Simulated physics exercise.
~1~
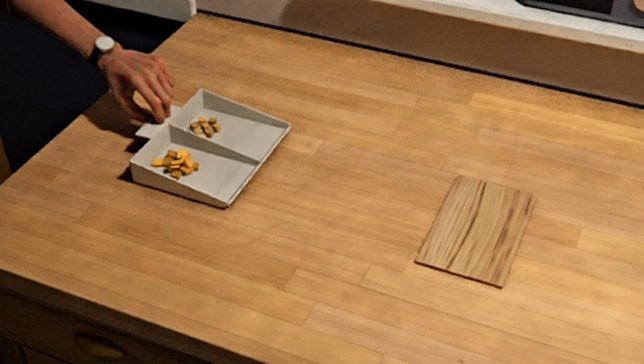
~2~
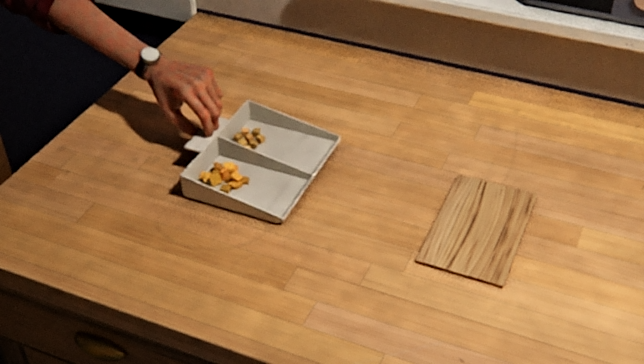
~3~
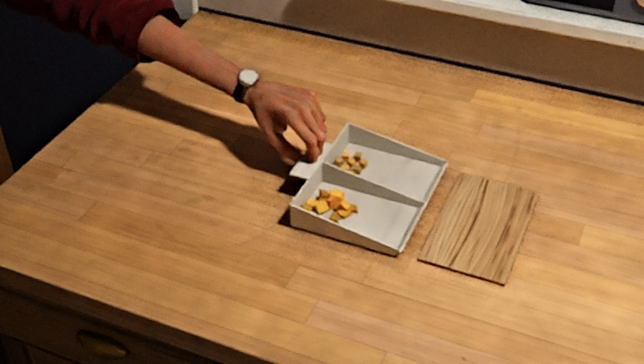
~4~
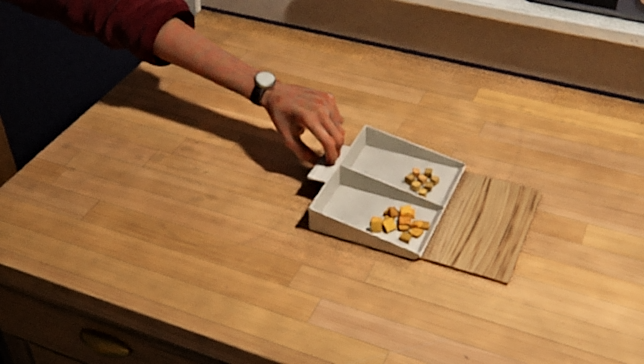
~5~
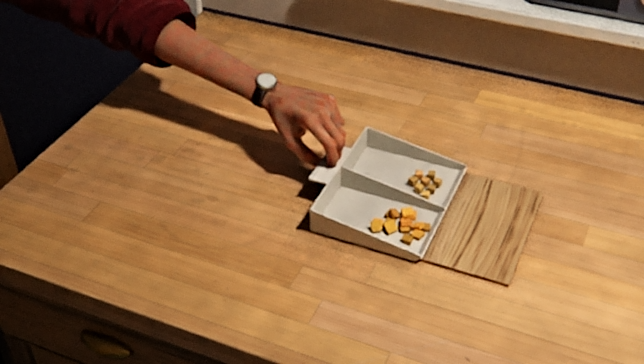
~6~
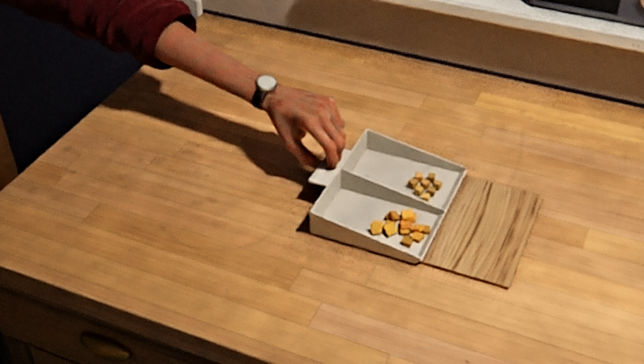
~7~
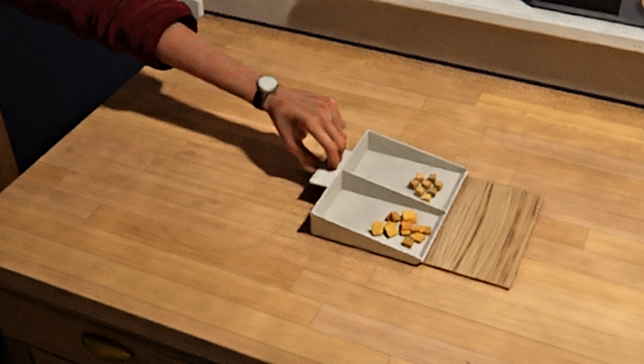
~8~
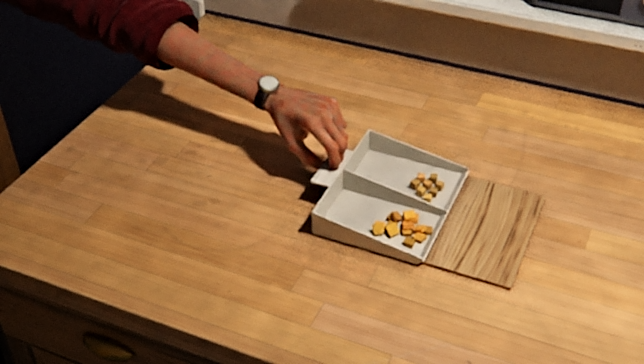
A person's arm in a dark red sleeve, with a watch on the wrist, reaches in from the upper left over a wooden counter seen from above at an angle. The hand holds the tab of a pale, two-part tray with orange-yellow chunks in the near part and small tan pieces in the far part. It pushes the tray rightward across the counter towards a flat, streaked wooden board. The tray stops against the board, and both portions slide forward towards the front rim. Everything stays inside, and the hand remains at the tab while tray and board rest still.
